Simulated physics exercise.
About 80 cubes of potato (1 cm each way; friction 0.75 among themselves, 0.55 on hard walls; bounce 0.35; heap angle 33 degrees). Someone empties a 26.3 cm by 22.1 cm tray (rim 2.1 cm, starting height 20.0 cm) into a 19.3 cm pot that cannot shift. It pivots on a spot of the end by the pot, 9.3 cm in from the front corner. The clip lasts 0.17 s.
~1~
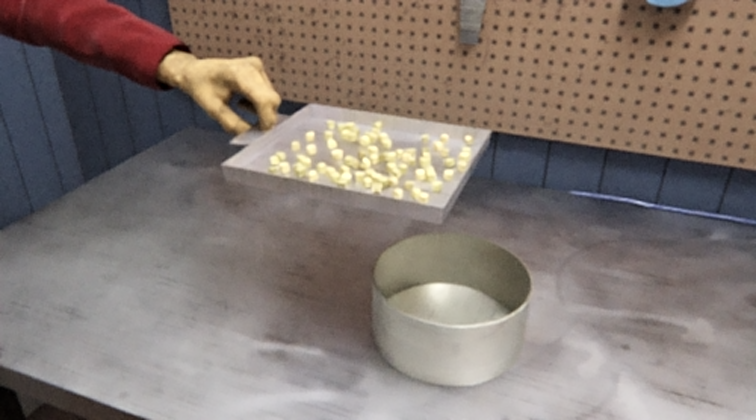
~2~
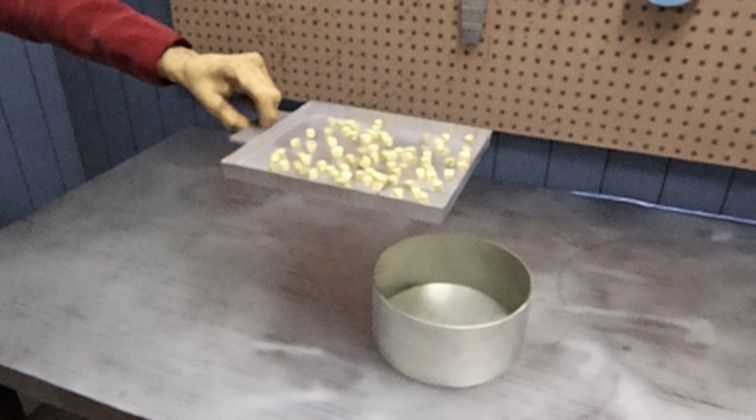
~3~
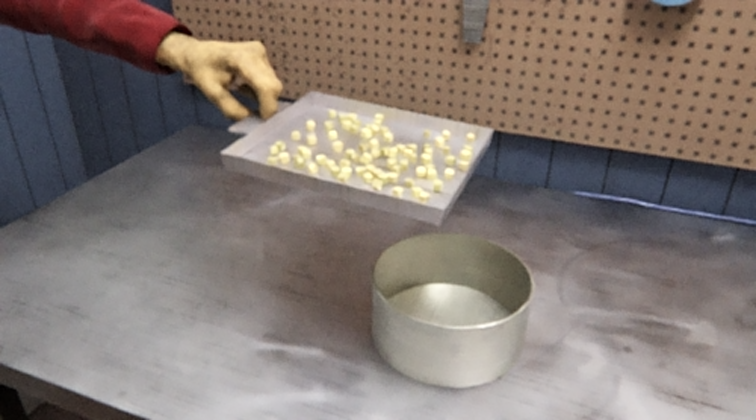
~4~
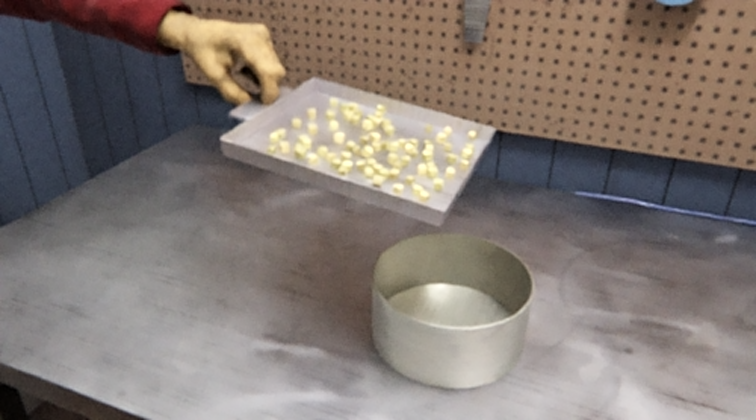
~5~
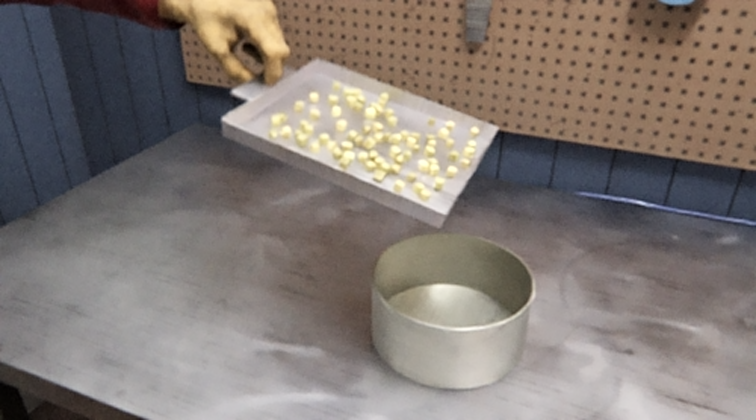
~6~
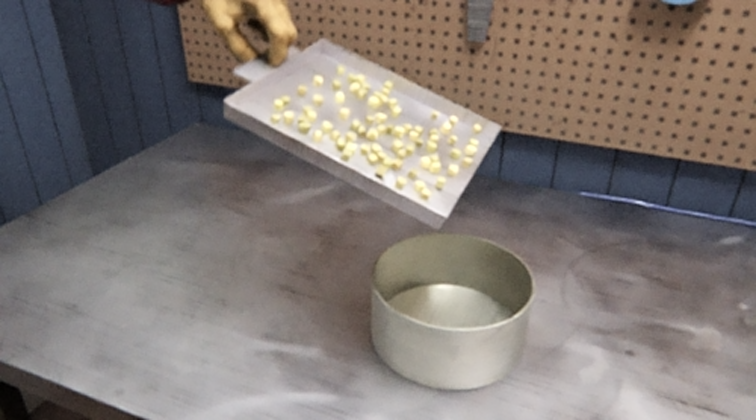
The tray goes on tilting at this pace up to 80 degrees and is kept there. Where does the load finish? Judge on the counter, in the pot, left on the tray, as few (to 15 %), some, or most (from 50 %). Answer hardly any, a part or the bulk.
Counter a part, pot a part, tray a part.
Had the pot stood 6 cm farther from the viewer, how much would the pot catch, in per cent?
In that case some 15 per cent.
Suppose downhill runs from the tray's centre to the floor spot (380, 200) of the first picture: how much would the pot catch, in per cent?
Some 55 per cent.
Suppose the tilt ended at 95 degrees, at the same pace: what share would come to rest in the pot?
It would be near 55 per cent.
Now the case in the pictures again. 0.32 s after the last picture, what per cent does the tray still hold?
Some 100 per cent of the load.
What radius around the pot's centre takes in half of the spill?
Roughly 32 cm.
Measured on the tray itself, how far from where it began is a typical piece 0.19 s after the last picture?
Some 1 cm.
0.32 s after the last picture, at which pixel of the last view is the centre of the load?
Near (462, 161).
Then, 0.19 s after the last picture, tilt 51 degrees; the tray holds 100 %, the pot 0 %.
Then, 0.32 s after the last picture, tilt 73 degrees; the tray holds 100 %, the pot 0 %.
Then, 0.57 s after the last picture, tilt 80 degrees; the tray holds 30 %, the pot 25 %.
In the end, counter 35 %, pot 45 %, tray 20 %.
